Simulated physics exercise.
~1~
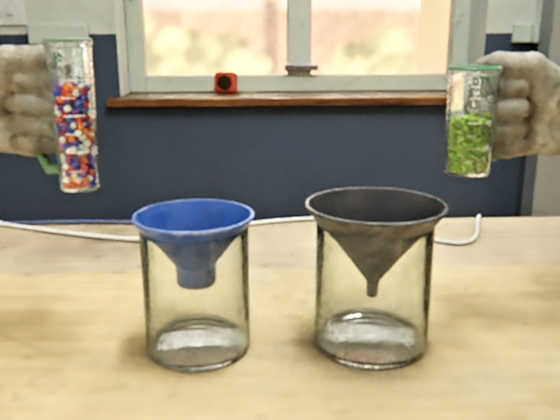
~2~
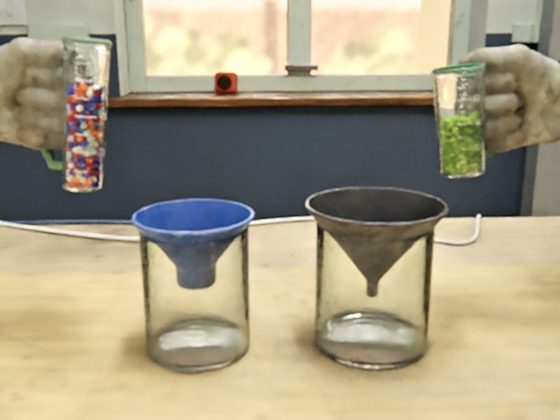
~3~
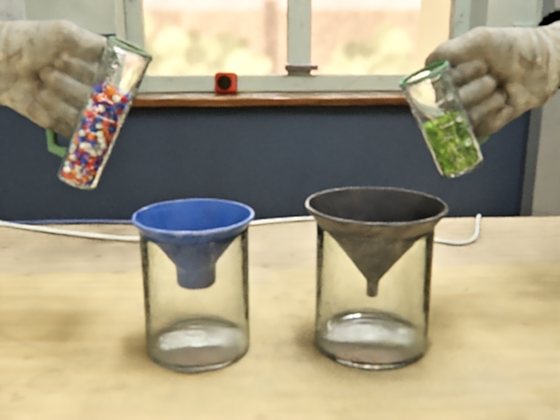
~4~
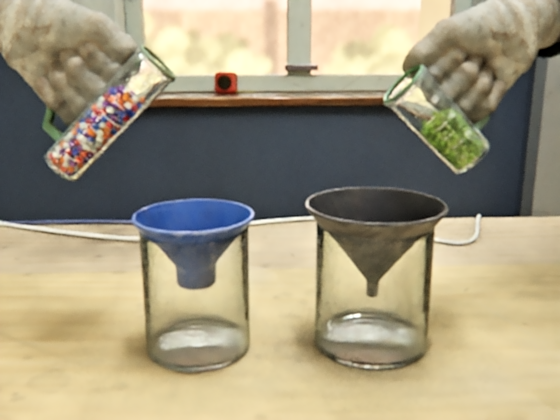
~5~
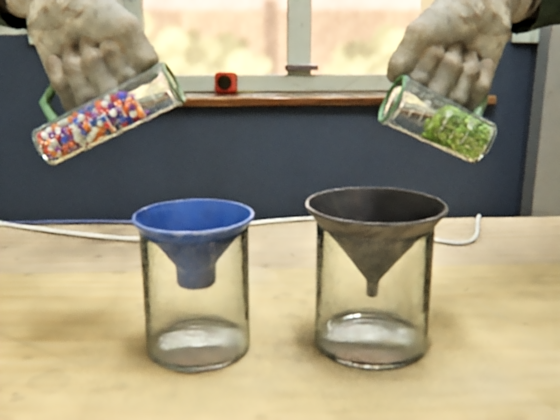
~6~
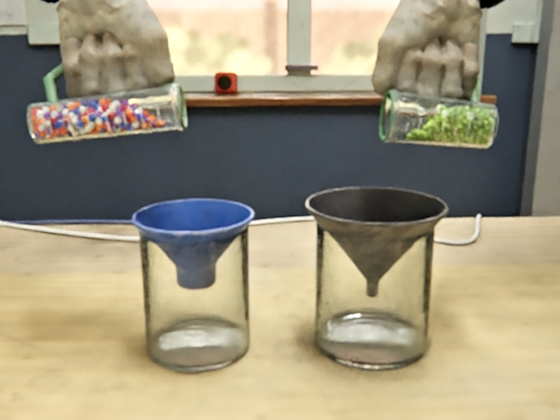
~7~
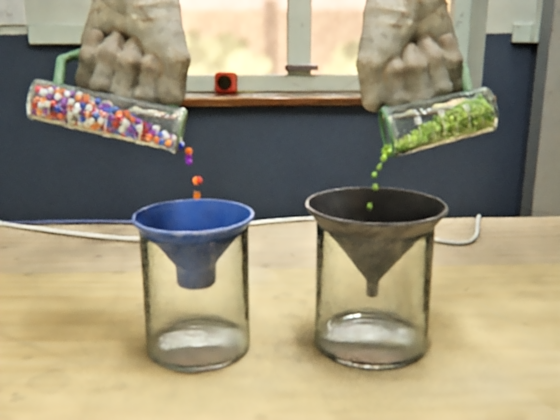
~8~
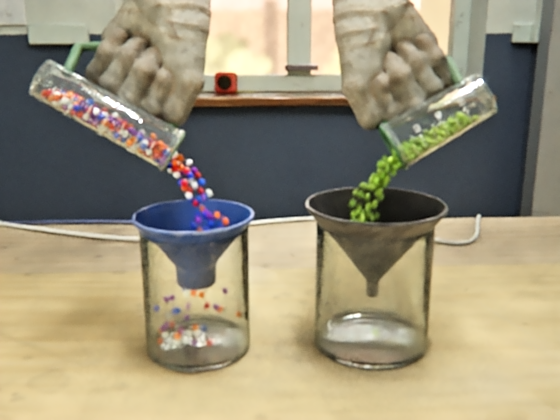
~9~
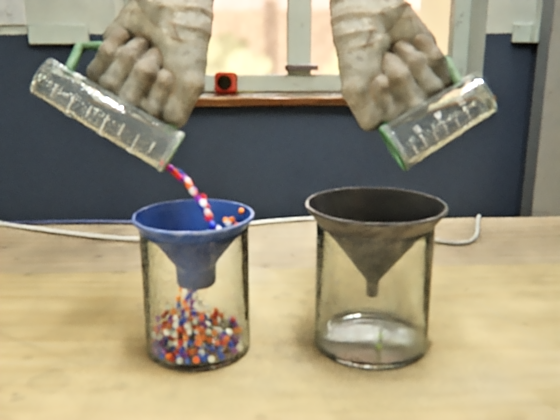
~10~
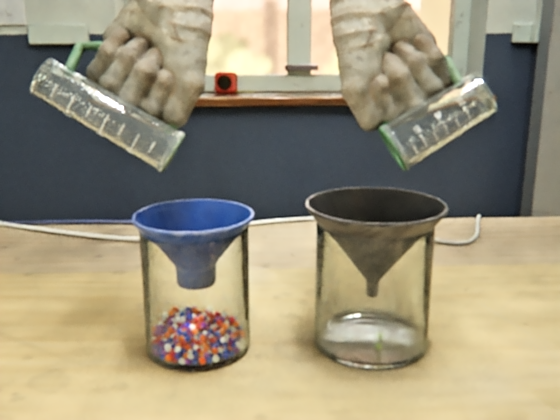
Colourful beads pour through the blue funnel into a jar, while green bits clog the dark funnel.
